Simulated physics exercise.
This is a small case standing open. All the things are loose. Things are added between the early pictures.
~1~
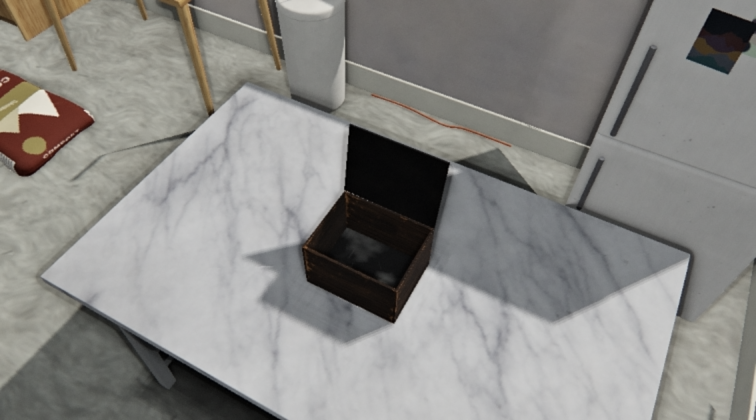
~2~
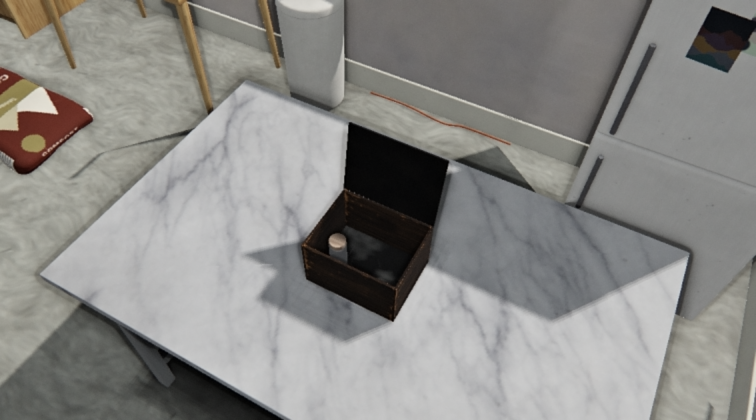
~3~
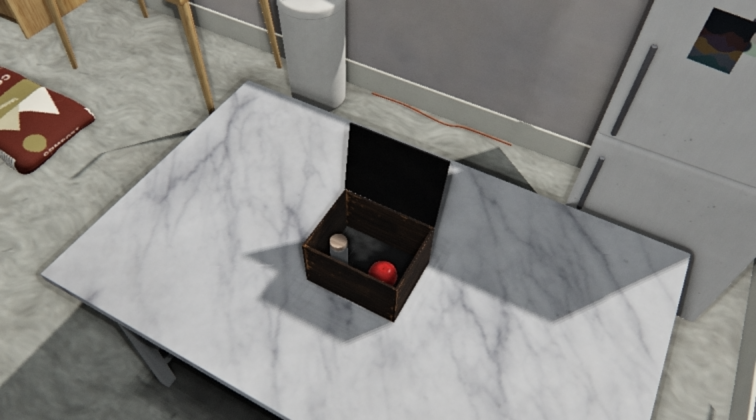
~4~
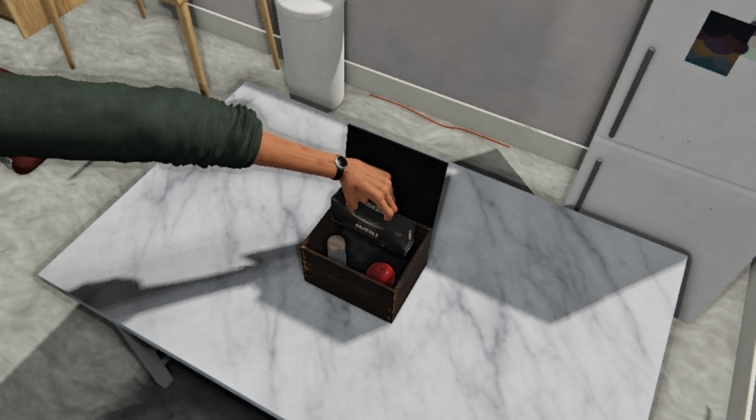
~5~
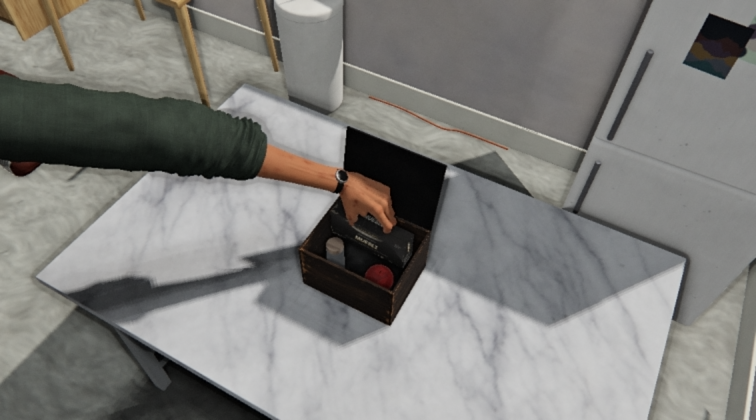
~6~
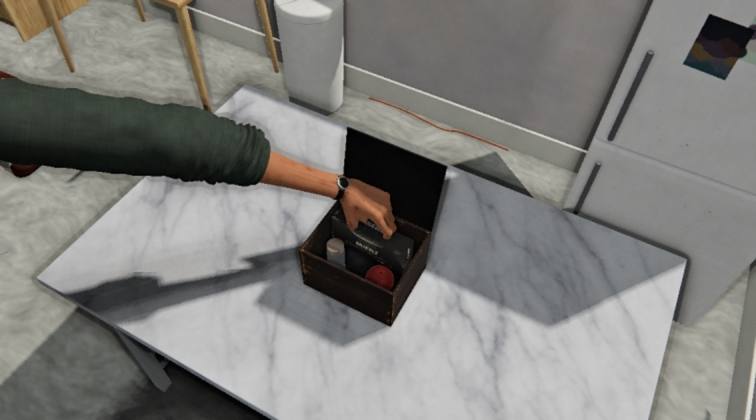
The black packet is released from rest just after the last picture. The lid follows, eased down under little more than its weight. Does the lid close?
In the end the lid shuts flat.
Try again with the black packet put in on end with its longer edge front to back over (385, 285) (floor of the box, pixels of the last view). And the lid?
Then it closes.
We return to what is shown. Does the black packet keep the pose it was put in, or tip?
It stays as placed.
Then, 1.20 s after the last picture, lid starting down; black packet slid a little near (379, 251); red apple rolled a little.
Then, 1.90 s after the last picture, lid 35° above the rim; black packet slid a little near (379, 251); red apple rolled a little.
At rest, lid shut; moved from the start, black packet; the other 2 in place. Seen from the same camera at the end, black packet near (379, 251).
